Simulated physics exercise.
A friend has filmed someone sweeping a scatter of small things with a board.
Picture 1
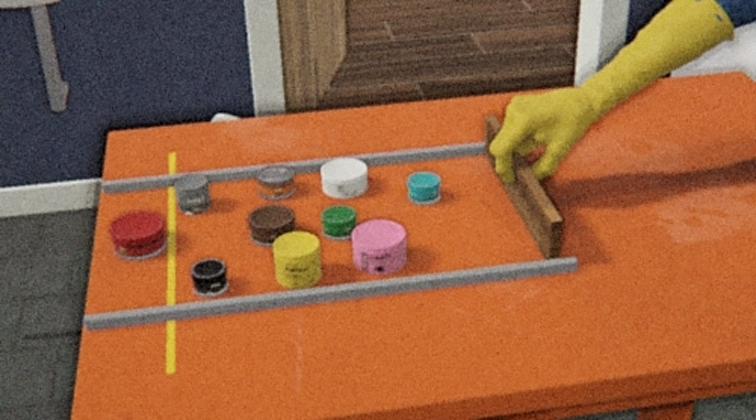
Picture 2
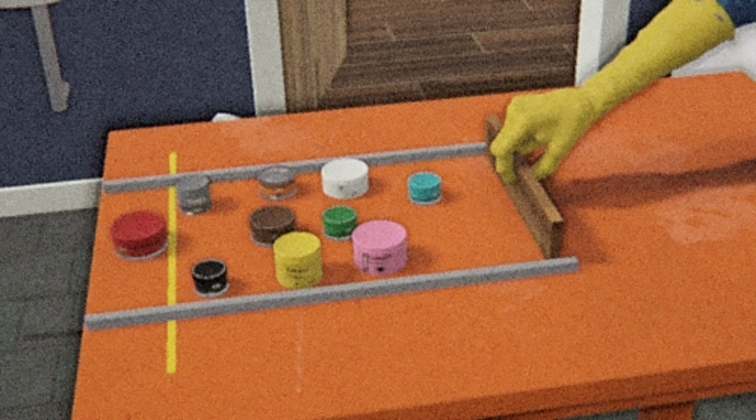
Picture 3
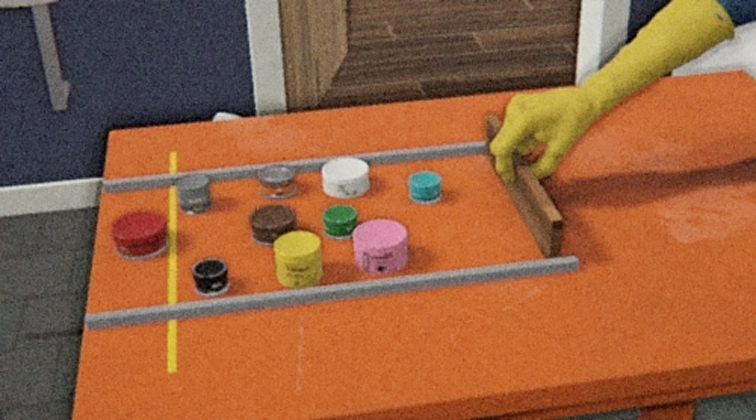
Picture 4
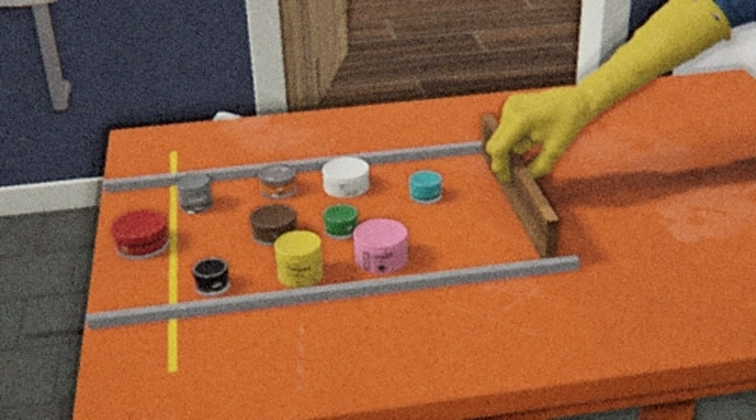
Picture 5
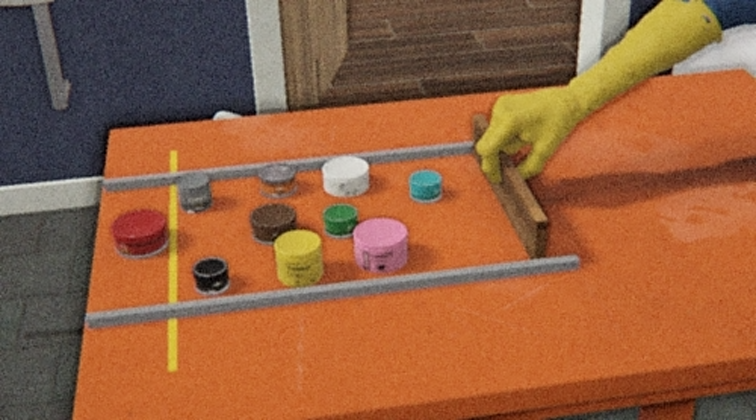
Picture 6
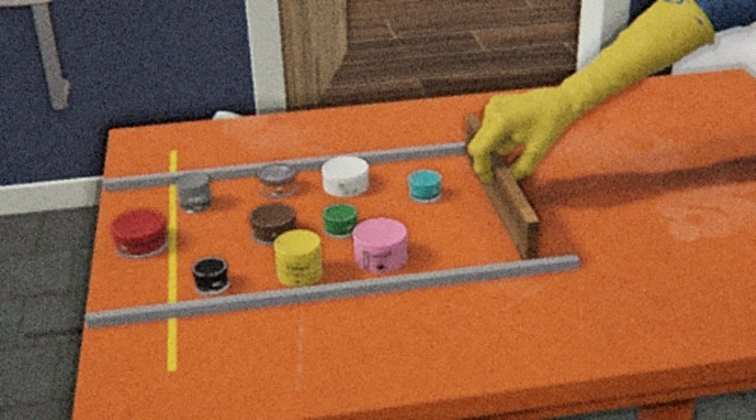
A yellow-gloved hand slides a wooden board slightly left across an orange table scattered with tubs.
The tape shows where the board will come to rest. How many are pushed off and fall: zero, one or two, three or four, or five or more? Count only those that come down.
The number that fall off is one or two.
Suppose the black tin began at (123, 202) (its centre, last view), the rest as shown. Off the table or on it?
It drops off.
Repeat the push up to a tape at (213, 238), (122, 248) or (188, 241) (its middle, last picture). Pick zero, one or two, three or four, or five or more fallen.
The falls would be not one; five or over; either one or two.
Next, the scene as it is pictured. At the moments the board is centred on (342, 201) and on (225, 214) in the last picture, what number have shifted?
6 and 10.
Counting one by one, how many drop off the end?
Fallen: 1.
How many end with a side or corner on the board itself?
5 of them.
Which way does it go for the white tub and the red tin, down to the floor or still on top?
The white tub stays on, the red tin is lost.
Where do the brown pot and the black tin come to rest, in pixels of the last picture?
About (118, 235), and the other about (110, 288).
A little later, none off yet; red tin at rest near (140, 234); grey tub at rest near (194, 193); black tin at rest near (211, 276).
Next, none off yet; red tin at rest near (140, 234); grey tub at rest near (191, 194); black tin shifted about its own width near (177, 282).
When it is over, the number that fall off is one or two; down, red tin.
